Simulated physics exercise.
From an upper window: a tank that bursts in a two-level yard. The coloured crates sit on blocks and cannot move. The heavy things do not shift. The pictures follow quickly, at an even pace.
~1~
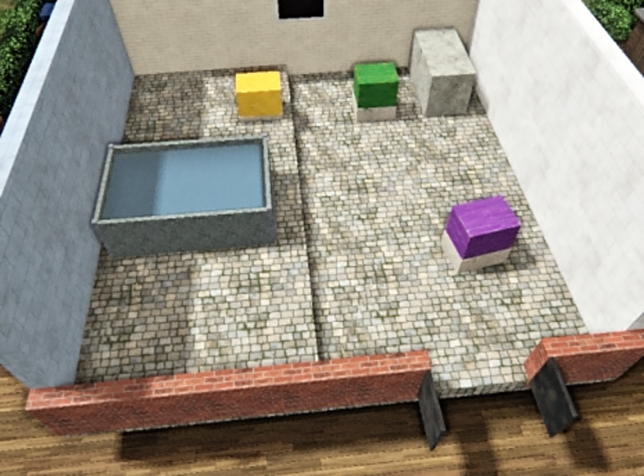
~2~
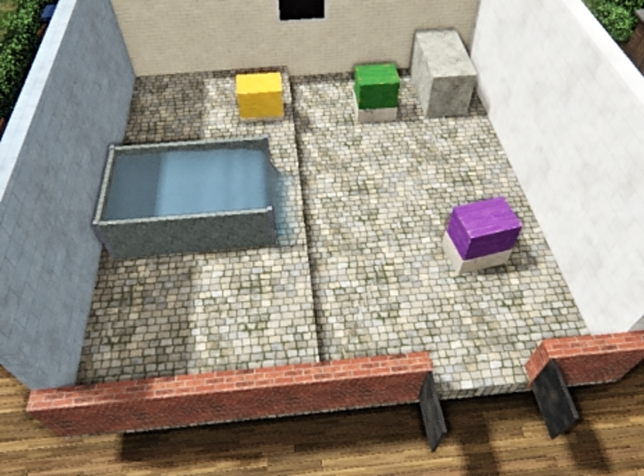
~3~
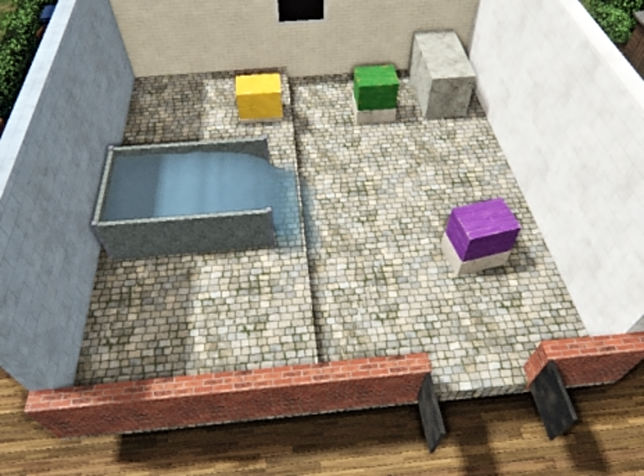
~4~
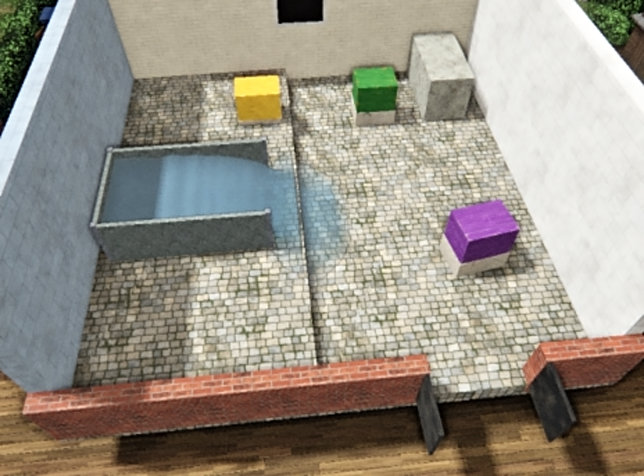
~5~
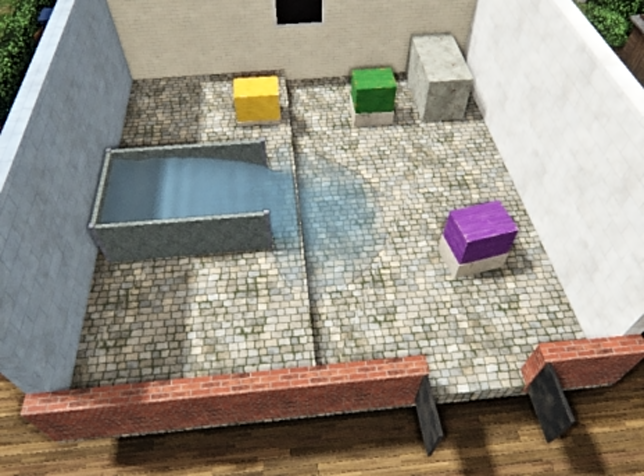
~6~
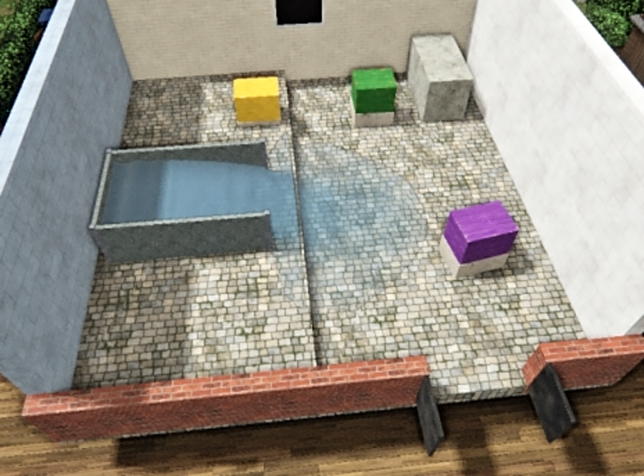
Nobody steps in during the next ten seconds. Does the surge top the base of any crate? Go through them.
One by one: The purple crate escapes dry; the green crate escapes dry; the yellow crate escapes dry.
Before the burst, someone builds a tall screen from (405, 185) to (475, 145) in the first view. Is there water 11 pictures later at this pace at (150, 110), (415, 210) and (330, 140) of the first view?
In that order: Clear, under water, flooded.
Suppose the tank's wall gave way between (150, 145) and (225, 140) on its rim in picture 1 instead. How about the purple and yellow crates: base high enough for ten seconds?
In short: The purple one is safe, the yellow one is topped.
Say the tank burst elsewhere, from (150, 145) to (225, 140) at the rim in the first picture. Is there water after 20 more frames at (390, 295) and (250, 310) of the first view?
In that order: Clear, clear.
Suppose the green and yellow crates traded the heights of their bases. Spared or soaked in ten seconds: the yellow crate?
In short: The yellow crate keeps dry.
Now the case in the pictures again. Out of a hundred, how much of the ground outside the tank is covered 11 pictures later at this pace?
I make it 45 per cent.
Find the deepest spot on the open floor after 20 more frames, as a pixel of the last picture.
Roughly at (447, 71).
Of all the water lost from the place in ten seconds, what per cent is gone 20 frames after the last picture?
About 25 per cent.
A moment on, water covers 35 % of the floor; the purple crate water round its plinth, the green crate water round its plinth, the yellow crate water round its plinth.
Next, water covers 45 % of the floor; the purple crate water round its plinth, the green crate water round its plinth, the yellow crate water round its plinth.
Then, water covers 50 % of the floor; the purple crate water round its plinth, the green crate water round its plinth, the yellow crate water round its plinth.
Later, water covers 60 % of the floor; the purple crate water round its plinth, the green crate water round its plinth, the yellow crate water round its plinth.
In the end, water covers 60 % of the floor; the purple crate stayed above the water, the green crate stayed above the water, the yellow crate stayed above the water.
